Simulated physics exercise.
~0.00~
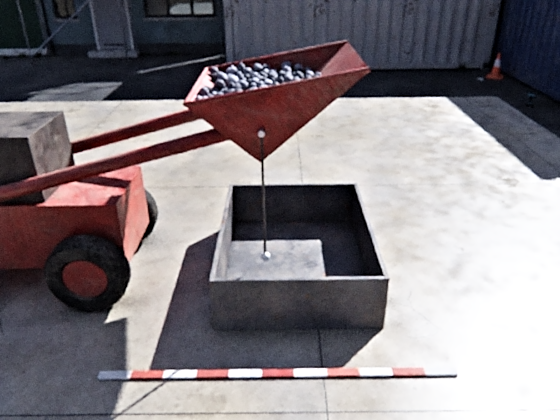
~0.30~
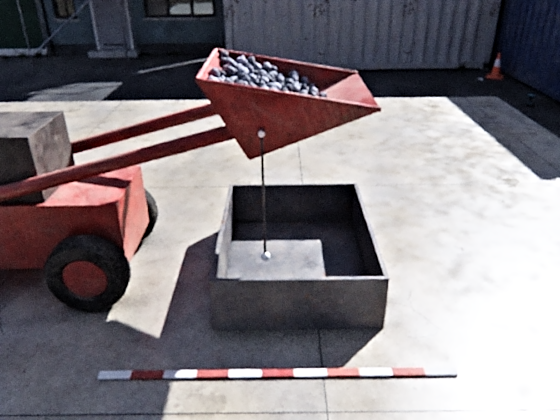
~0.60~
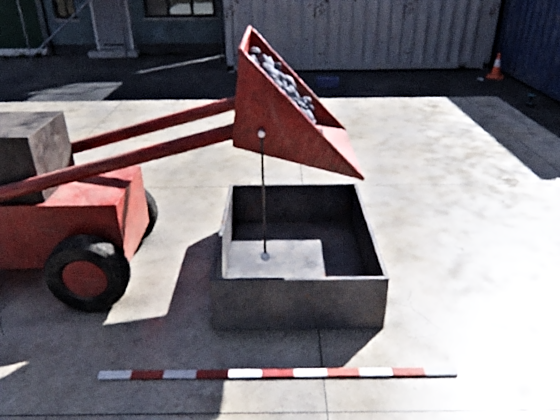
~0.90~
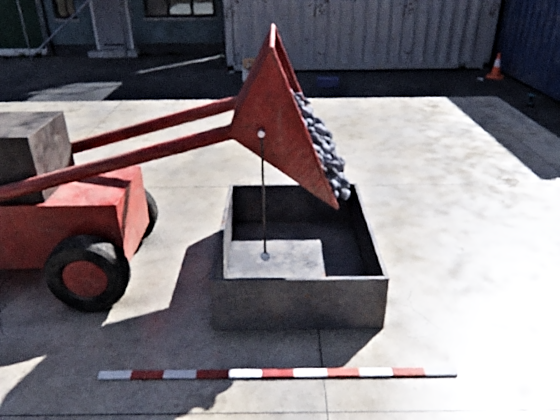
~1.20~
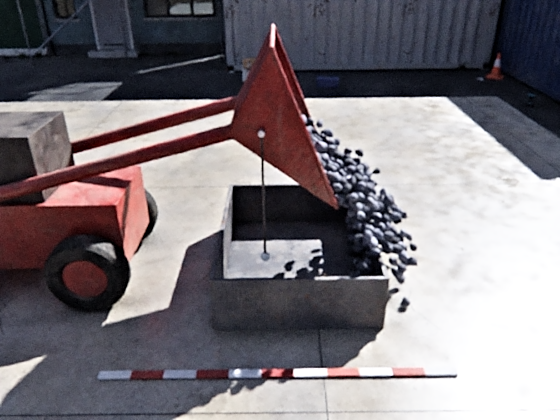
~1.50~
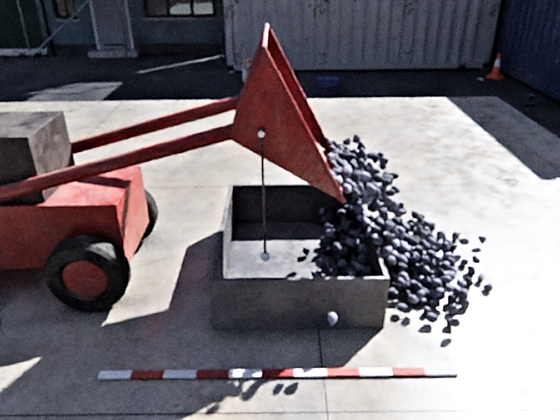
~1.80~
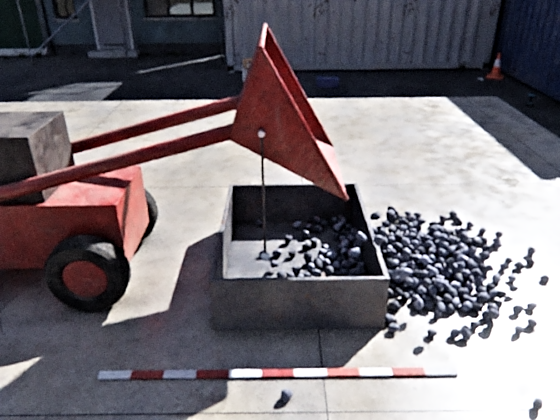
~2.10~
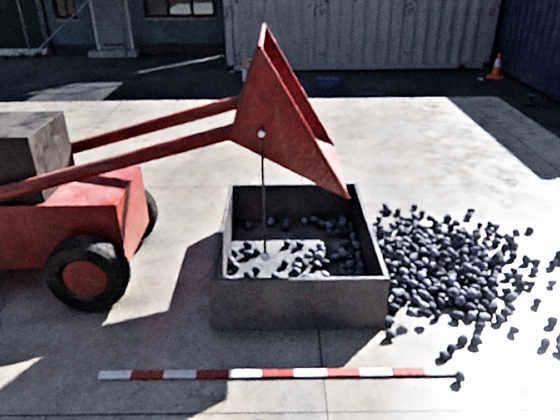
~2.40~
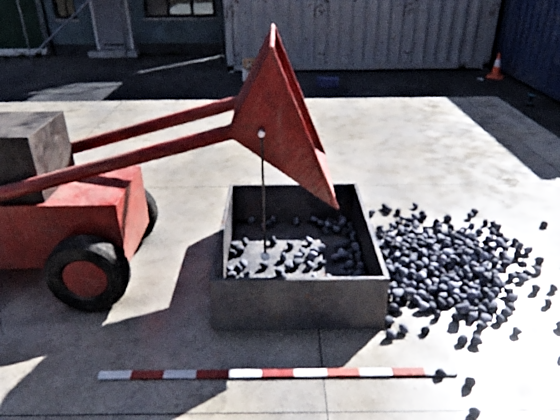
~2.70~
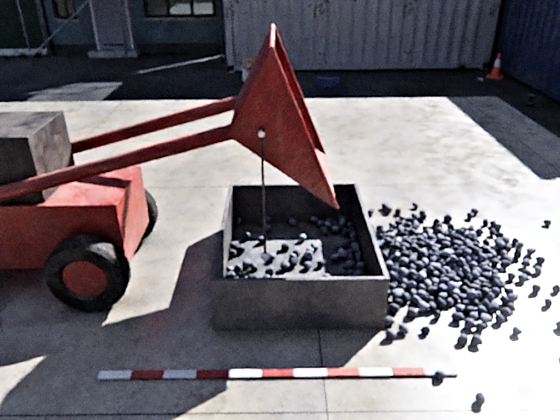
Red loader bucket tipping forward and shaking, spilling dark rounded stones partly into a grey bin, most settling on concrete beyond it.
